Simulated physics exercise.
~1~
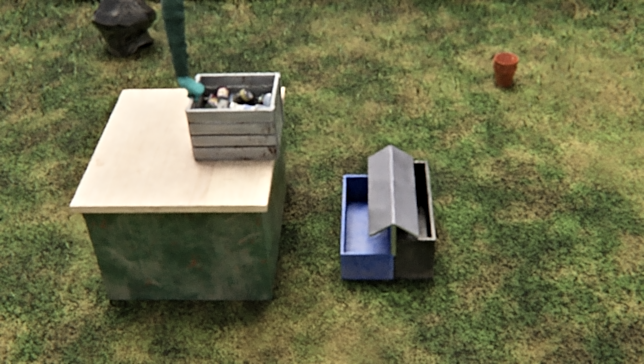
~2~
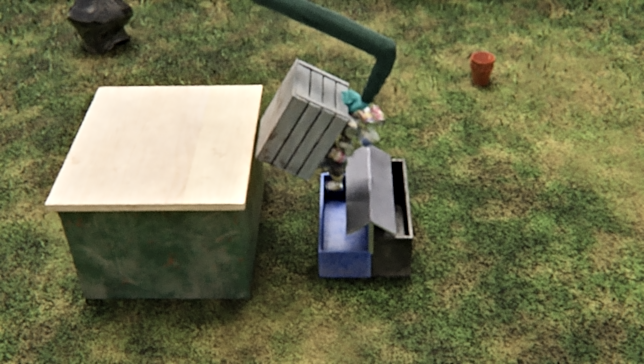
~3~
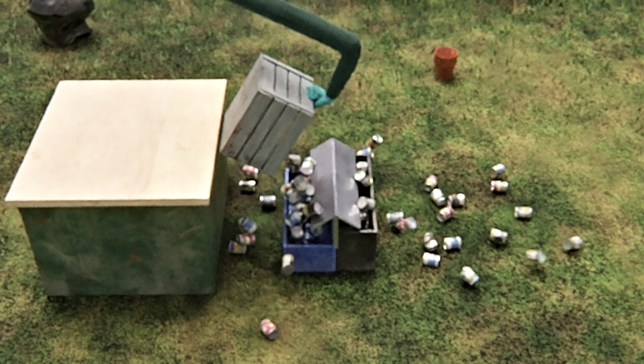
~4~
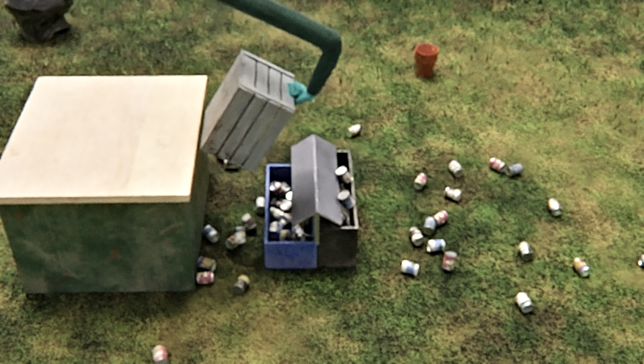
The clip opens on a grey slatted box full of small tins on a wooden-topped bench, with a blue tote and a black box side by side on the grass, a grey ridge over the wall between them. A green arm lifts the grey box to the right and tips it steeply over the blue tote. The tins tumble out, striking the ridge and containers and scattering as the view pans slightly right. Many settle in the blue tote and a few in the black box, while others lie on the grass by the bench and well off to the right.
